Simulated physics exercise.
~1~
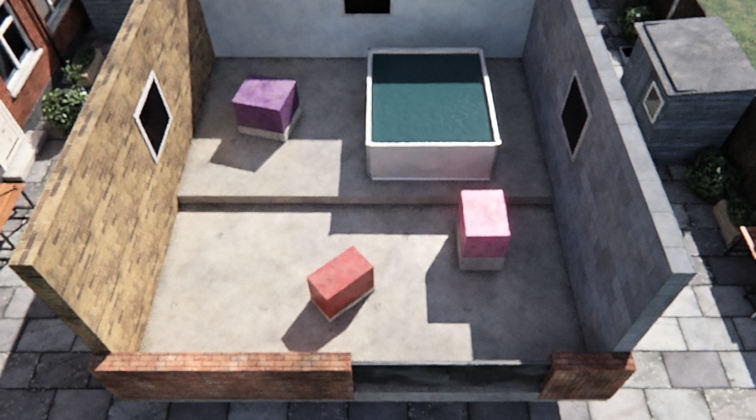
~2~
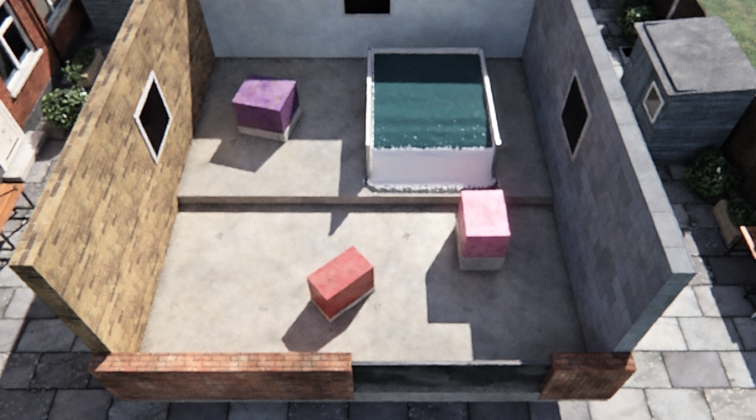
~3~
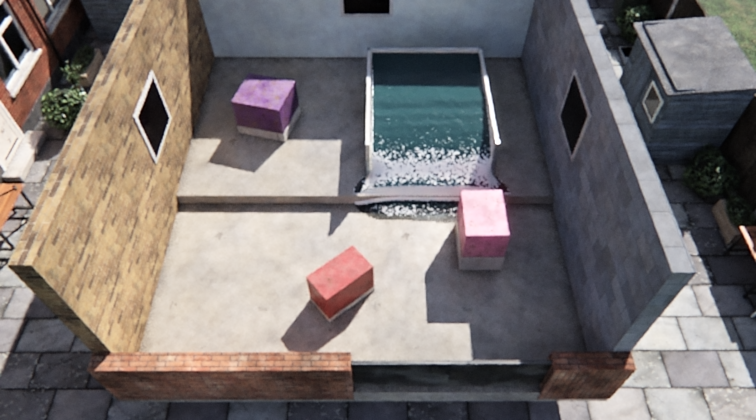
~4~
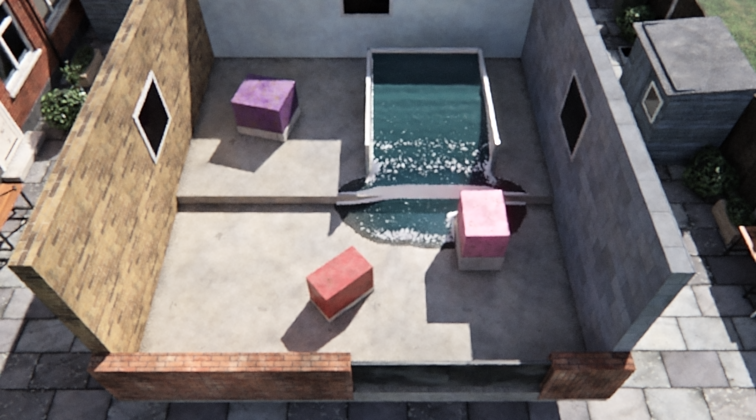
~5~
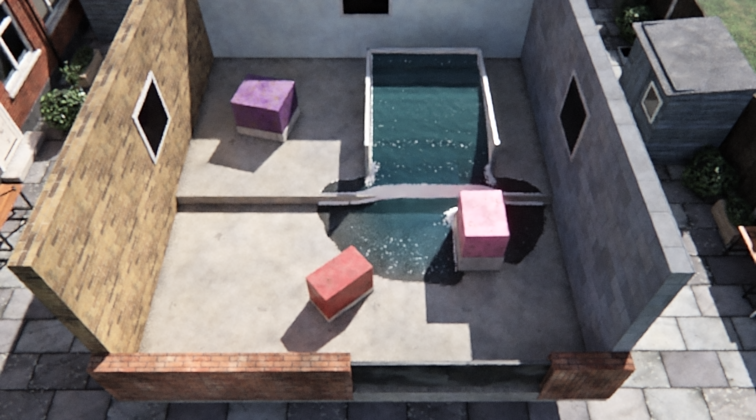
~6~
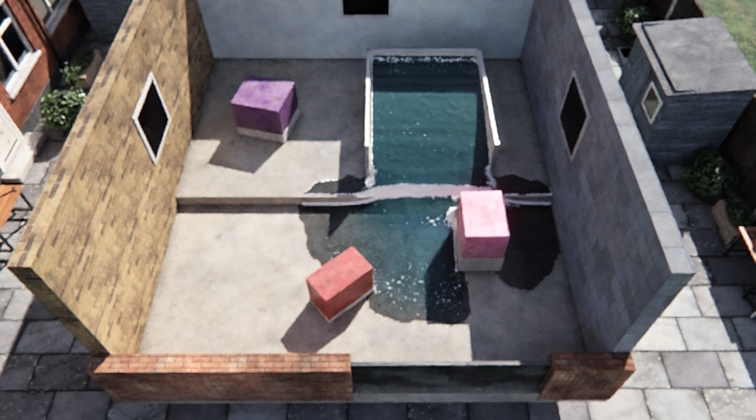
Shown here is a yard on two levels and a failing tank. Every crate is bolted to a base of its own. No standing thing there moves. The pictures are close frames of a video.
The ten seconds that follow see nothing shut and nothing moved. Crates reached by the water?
Red crate reached, purple crate not reached, pink crate reached.
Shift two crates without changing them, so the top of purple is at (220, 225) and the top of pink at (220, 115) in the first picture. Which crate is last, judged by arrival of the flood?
Answer: The one in pink.
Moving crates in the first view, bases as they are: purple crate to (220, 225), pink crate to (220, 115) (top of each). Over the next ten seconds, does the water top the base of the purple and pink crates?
Purple: Gets drenched. Pink: Comes through dry.
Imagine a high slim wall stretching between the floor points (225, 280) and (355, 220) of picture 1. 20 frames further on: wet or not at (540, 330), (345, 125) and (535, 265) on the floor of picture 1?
Outcome by spot, in order - watered, unwatered, watered.
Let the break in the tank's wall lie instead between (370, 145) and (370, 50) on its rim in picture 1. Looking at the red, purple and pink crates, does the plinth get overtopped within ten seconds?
Then the red crate gets flooded, the purple crate gets flooded and the pink crate is untouched.
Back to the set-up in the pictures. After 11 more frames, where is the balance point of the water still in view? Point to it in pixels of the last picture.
Centre point: Around (427, 224).
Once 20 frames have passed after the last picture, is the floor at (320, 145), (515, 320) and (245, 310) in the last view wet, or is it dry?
Point one left clear, point two sodden, point three sodden.
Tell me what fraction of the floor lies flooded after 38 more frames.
I reckon 60 per cent or so.
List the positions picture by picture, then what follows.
The open tank at (429, 96) is whole and still, in the first frame.
The front is at (495, 180), out from the gap at (431, 167), in the second frame.
Water pours out at (430, 168) and has run to a hidden place, in the third frame.
Water pours out at (430, 169) and has run to (513, 225), in the fourth frame.
Water pours out at (429, 169) and has run to (530, 240), in the fifth frame.
The front is at (451, 319), out from the gap at (429, 170), in the sixth frame.
A moment on, water covers 30 % of the floor; the red crate water round its plinth, the purple crate not reached, the pink crate water round its plinth.
Next, water covers 45 % of the floor; the red crate water round its plinth, the purple crate not reached, the pink crate water round its plinth.
Then, water covers 55 % of the floor; the red crate water round its plinth, the purple crate not reached, the pink crate water round its plinth.
Later, water covers 60 % of the floor; the red crate water round its plinth, the purple crate water round its plinth, the pink crate water round its plinth.
In the end, water covers 60 % of the floor; the red crate was topped, the purple crate stayed above the water, the pink crate was topped.
